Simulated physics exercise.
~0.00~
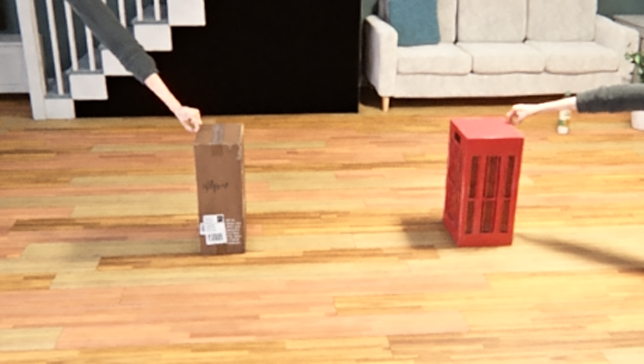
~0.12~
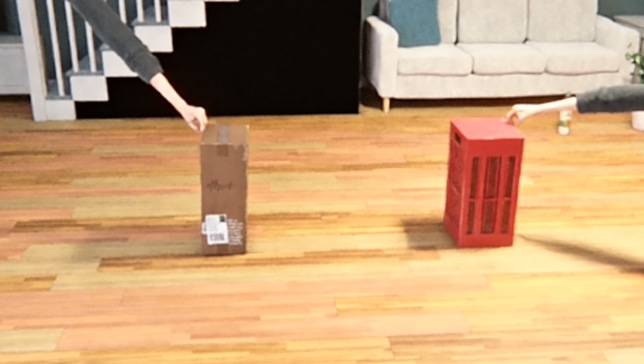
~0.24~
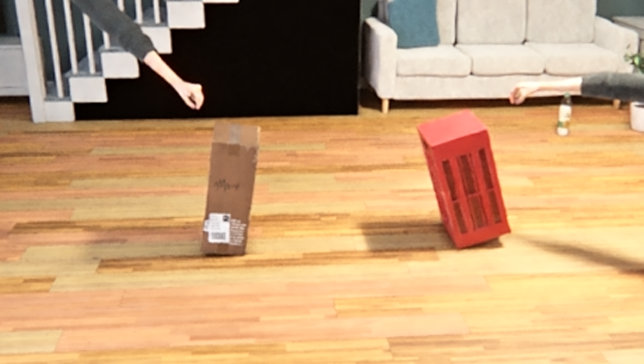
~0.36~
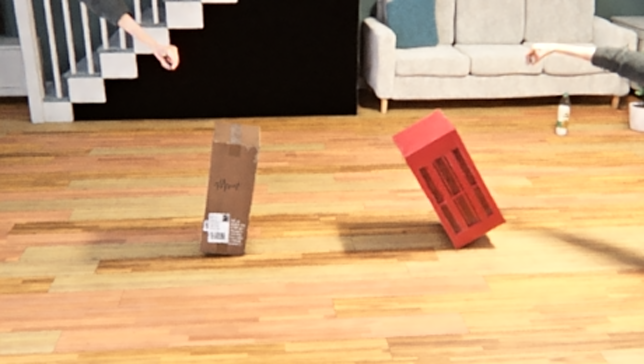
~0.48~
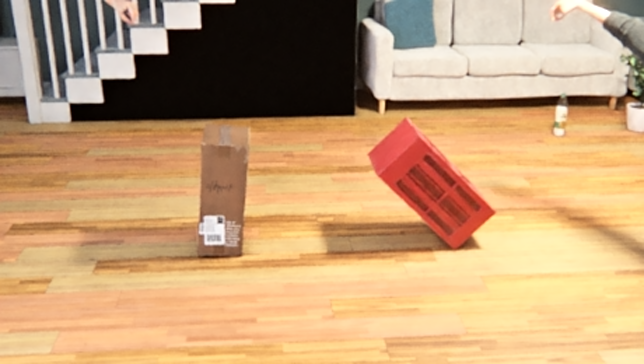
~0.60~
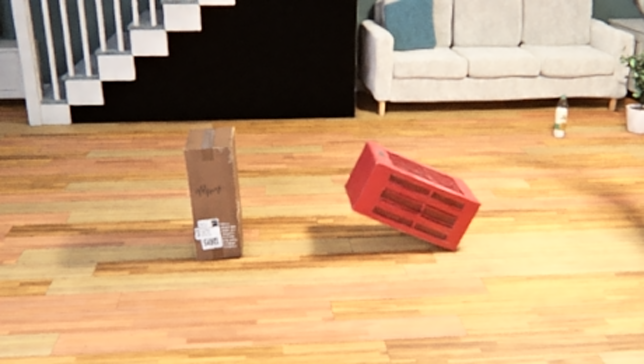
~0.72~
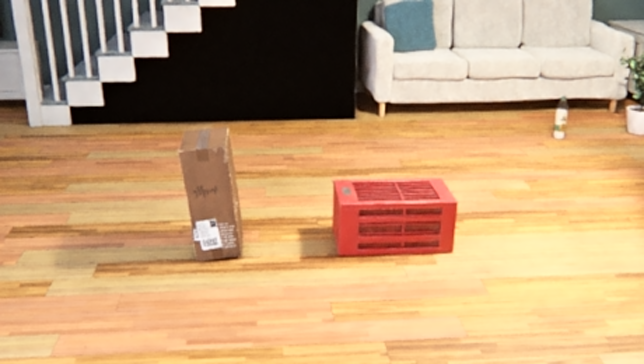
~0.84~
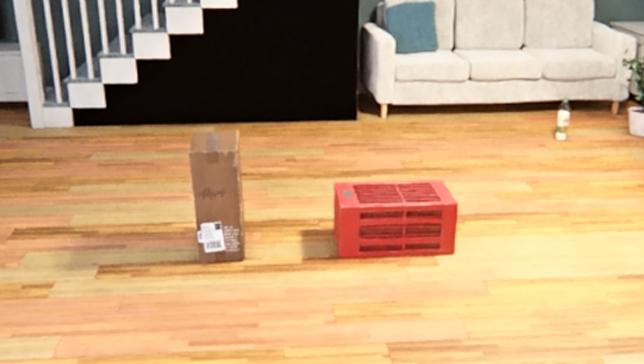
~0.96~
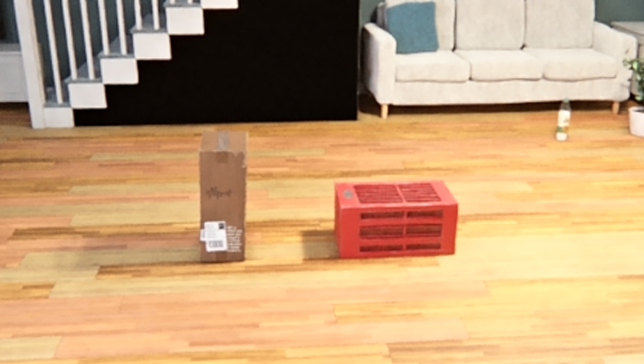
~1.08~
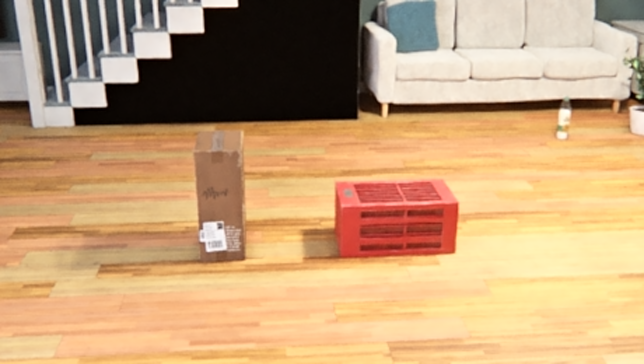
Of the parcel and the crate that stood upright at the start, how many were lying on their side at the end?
One of them was lying on its side, the red crate, while the brown parcel stayed standing.
